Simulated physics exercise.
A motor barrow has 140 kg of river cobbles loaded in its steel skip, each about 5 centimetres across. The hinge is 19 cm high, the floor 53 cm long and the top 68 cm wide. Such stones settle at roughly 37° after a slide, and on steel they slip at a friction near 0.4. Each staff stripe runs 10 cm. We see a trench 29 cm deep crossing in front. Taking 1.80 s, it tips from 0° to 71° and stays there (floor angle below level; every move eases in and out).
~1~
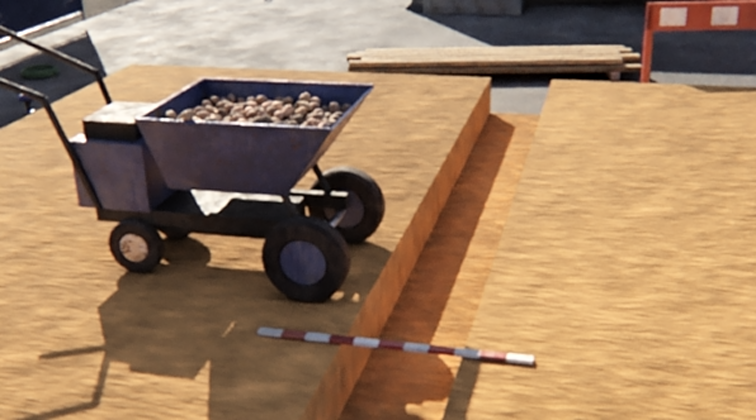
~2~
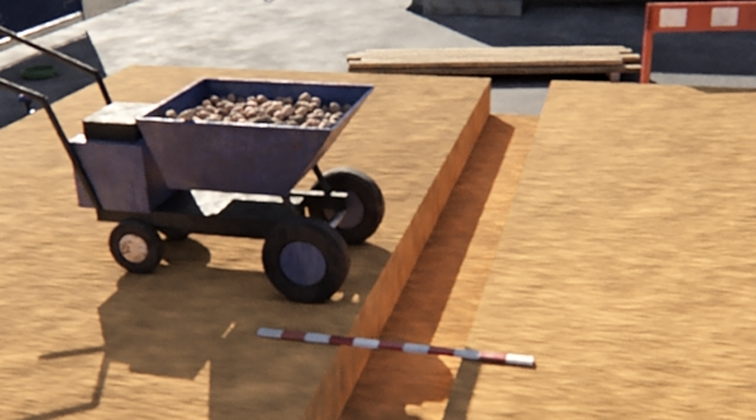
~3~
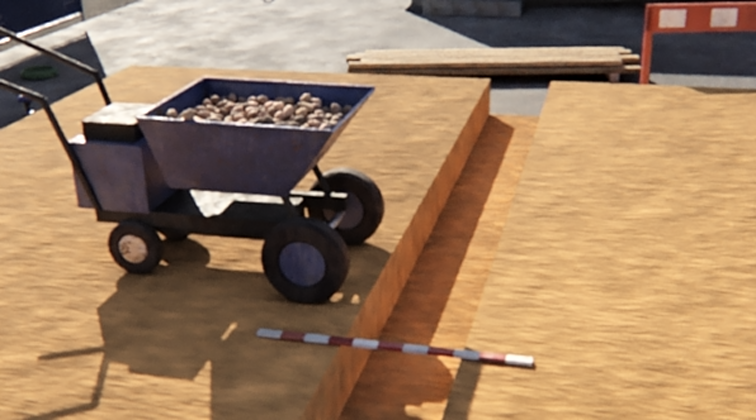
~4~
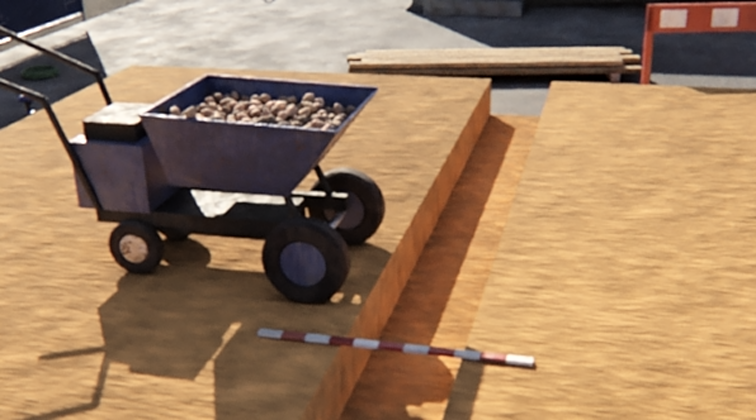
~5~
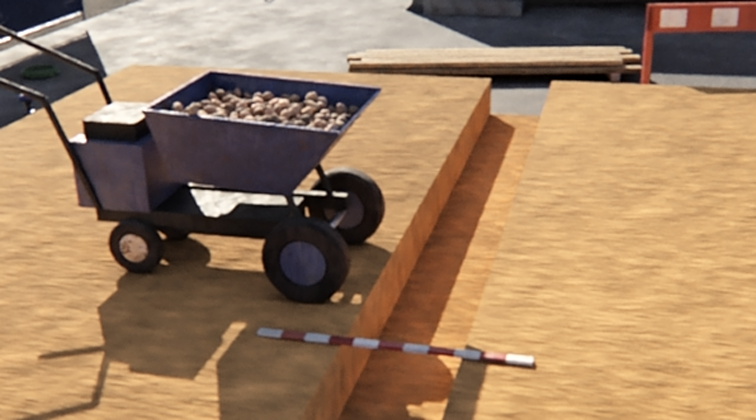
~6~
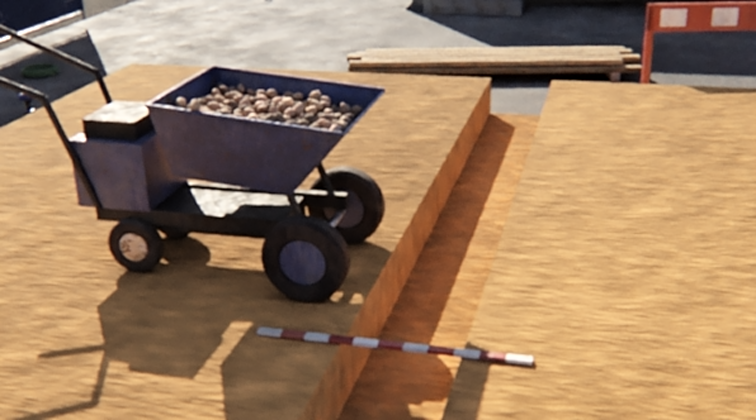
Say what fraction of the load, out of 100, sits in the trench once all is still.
About 42 out of 100.
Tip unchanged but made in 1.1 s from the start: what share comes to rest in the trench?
Close to 40 per cent then.
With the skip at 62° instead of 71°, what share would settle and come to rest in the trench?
With that change, near 35 per cent.
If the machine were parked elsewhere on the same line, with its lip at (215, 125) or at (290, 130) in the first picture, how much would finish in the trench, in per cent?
95 % and 80 %.
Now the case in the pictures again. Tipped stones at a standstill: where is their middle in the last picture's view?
Around (507, 279).
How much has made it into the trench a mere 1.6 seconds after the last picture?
Around 10 per cent of it, at that instant.
Then, 1.0 s after the last picture the floor is at 60°, 100 % in the skip; the foremost stones are at (455, 199).
Then, 1.6 s after the last picture the floor is at 71°, 50 % in the skip, 8 % in the trench, 42 % past the trench; the foremost stones are at (615, 288).
Then, 2.0 s after the last picture the floor is at 71°, 23 % in the skip, 17 % in the trench, 60 % past the trench; the foremost stones are at (709, 296).
Then, 3.9 s after the last picture the floor is at 71°, 0 % in the skip, 42 % in the trench, 58 % past the trench; the foremost stones are past the picture's edge.
